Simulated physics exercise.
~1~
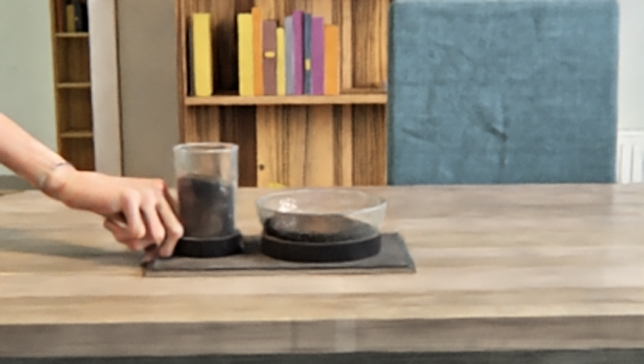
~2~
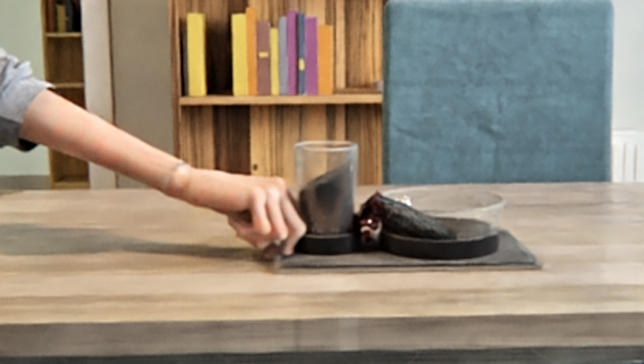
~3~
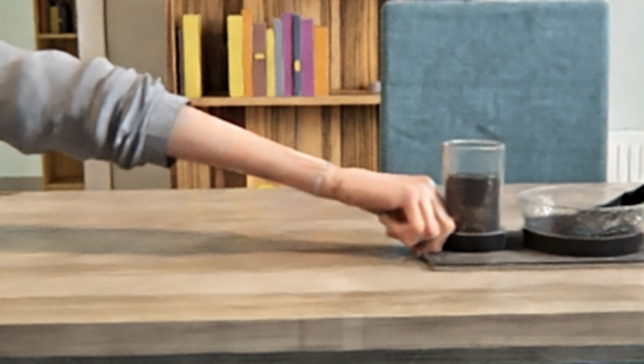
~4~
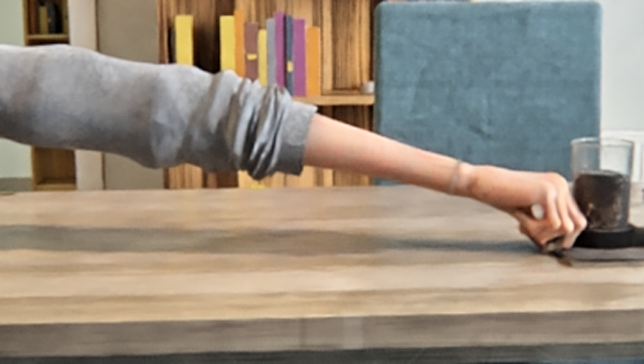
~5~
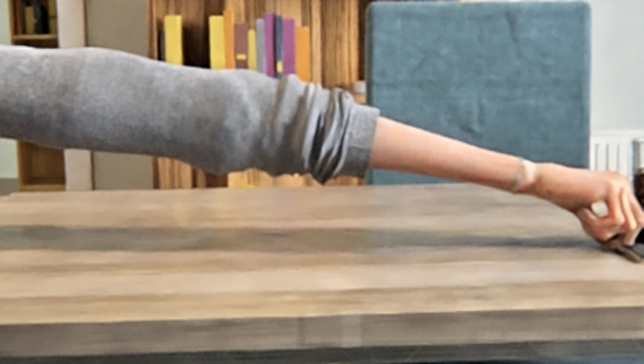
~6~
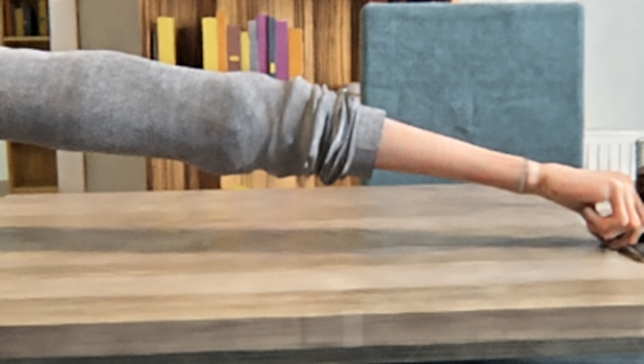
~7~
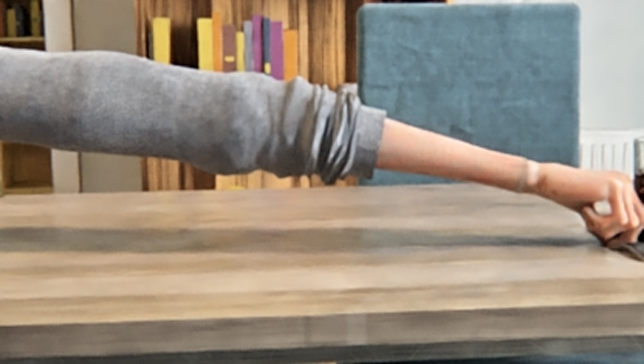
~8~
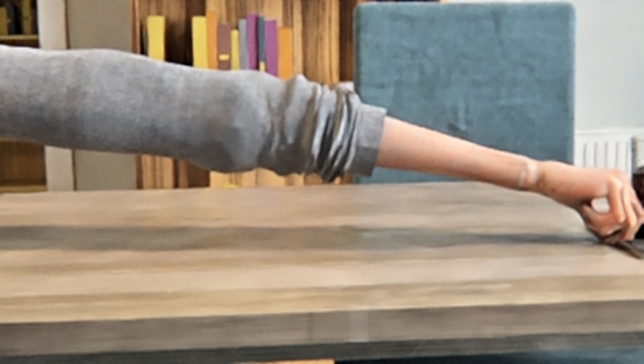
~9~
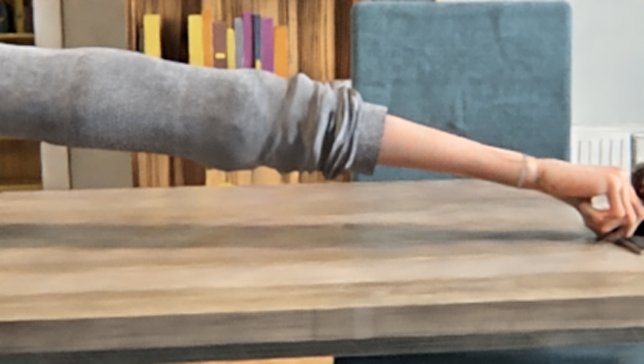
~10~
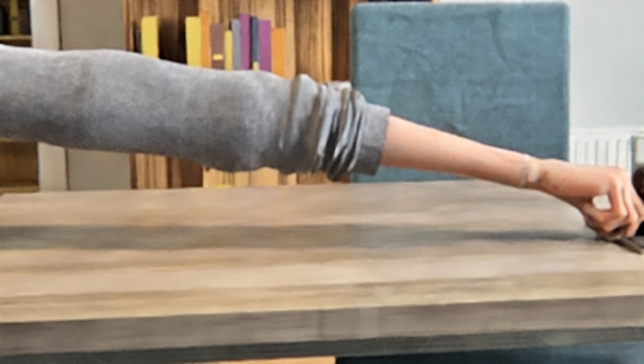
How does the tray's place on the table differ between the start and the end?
At the start the tray lies left of the middle of the view, and by the end it is at the far right edge, mostly out of view beyond the hand.
